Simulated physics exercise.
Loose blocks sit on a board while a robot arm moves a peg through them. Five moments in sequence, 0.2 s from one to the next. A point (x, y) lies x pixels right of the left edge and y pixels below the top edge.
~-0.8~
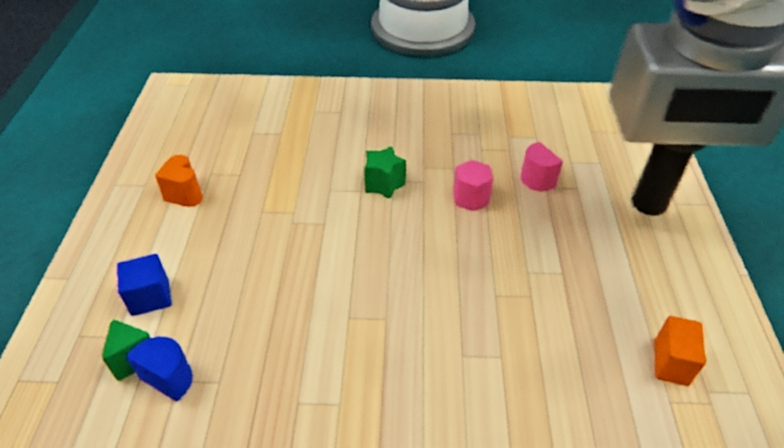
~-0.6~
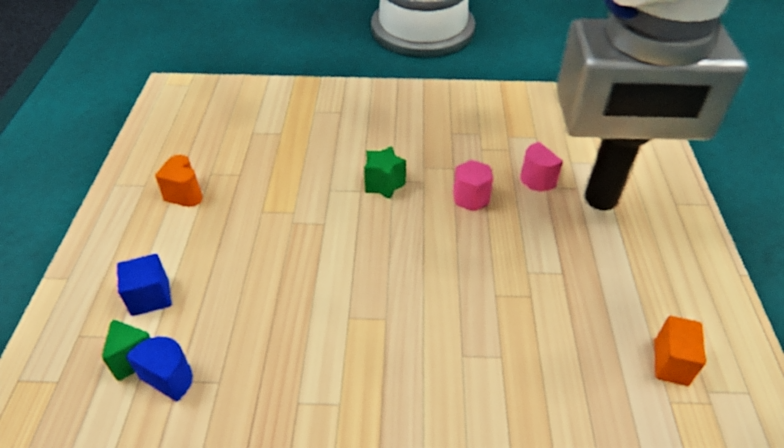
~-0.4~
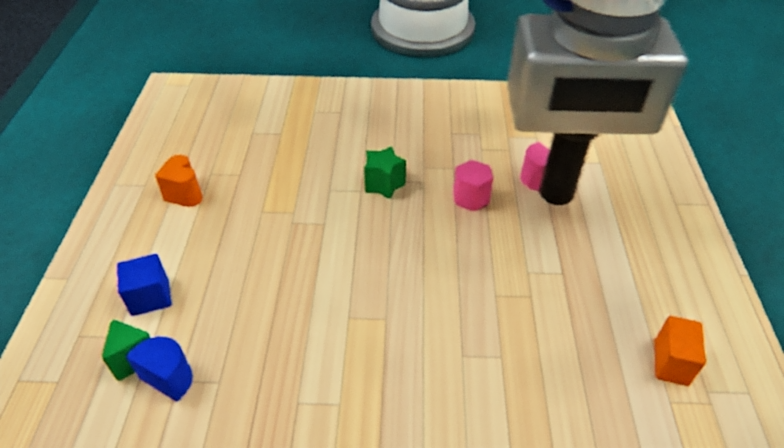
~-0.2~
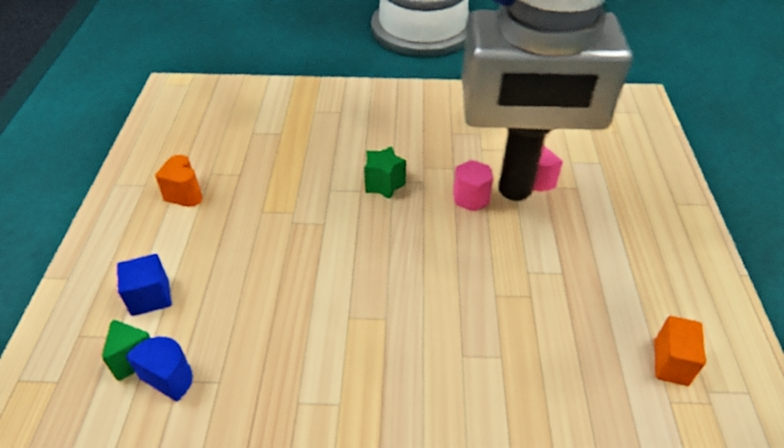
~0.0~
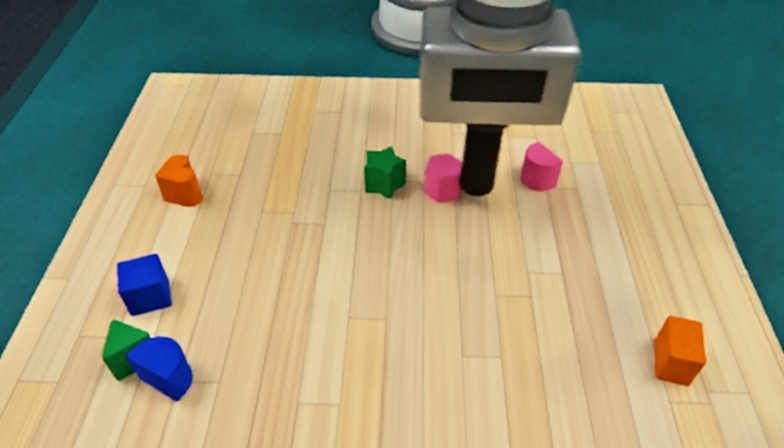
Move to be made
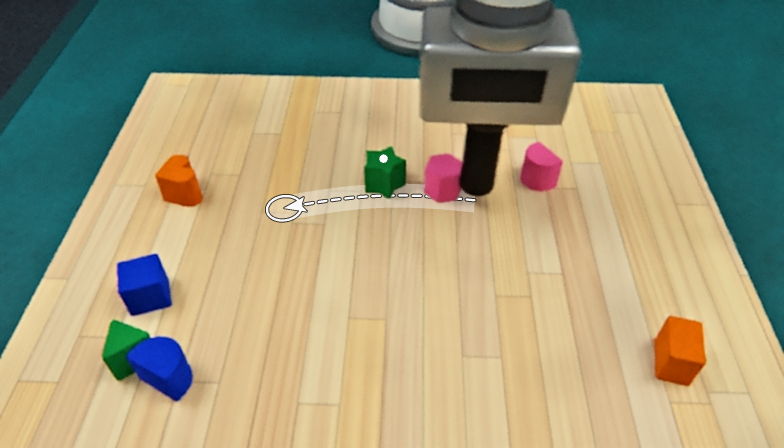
To begin with, a robot arm holds a black peg at the right side of a wooden board scattered with orange, blue, green and pink blocks. The peg glides left past the rounded pink block, then pushes the pink hexagon a short way left toward the green star, which stays still.
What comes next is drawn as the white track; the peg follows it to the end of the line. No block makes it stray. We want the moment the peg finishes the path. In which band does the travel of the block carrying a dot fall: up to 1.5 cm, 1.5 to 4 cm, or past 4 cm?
Between 1.5 and 4 cm.
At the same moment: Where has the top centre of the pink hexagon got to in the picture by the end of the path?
Roughly at (393, 147).
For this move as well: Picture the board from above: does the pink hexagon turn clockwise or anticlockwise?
From above, clockwise.
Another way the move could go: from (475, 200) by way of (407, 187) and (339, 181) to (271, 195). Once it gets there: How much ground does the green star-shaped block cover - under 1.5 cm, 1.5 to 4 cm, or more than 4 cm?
Long: Over 4 cm.
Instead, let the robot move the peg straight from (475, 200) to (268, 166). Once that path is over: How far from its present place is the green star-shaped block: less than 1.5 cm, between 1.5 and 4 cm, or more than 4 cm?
It is going to finish beyond 4 cm from where it is now.
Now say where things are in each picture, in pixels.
Peg's lower end at (648, 205); green star-shaped block at (384, 159); pink hexagon at (475, 172); pink D-shaped block at (542, 154), in the first frame.
Peg at (601, 200); blocks still, in the second frame.
Peg at (556, 195); blocks still, in the third frame.
Peg at (515, 191); blocks still, in the fourth frame.
Peg at (477, 186); green star-shaped block at (384, 159); pink hexagon at (445, 165); pink D-shaped block at (542, 154), in the fifth frame.
Drawn move, from (475, 200) by way of (411, 196) and (348, 198) to (284, 208); the dot is on the green star-shaped block.
What follows on the original path. One third of the way, peg at (409, 182); green star-shaped block at (362, 152), turned 55° anticlockwise; pink hexagon at (395, 148), turned 75° clockwise.
Two thirds of the way, peg at (346, 184); green star-shaped block at (350, 150), turned 20° anticlockwise; pink hexagon at (393, 147), turned 80° clockwise.
At the end, peg at (282, 194); green star-shaped block at (350, 150), turned 15° anticlockwise; pink hexagon at (393, 147), turned 80° clockwise; pink D-shaped block still.
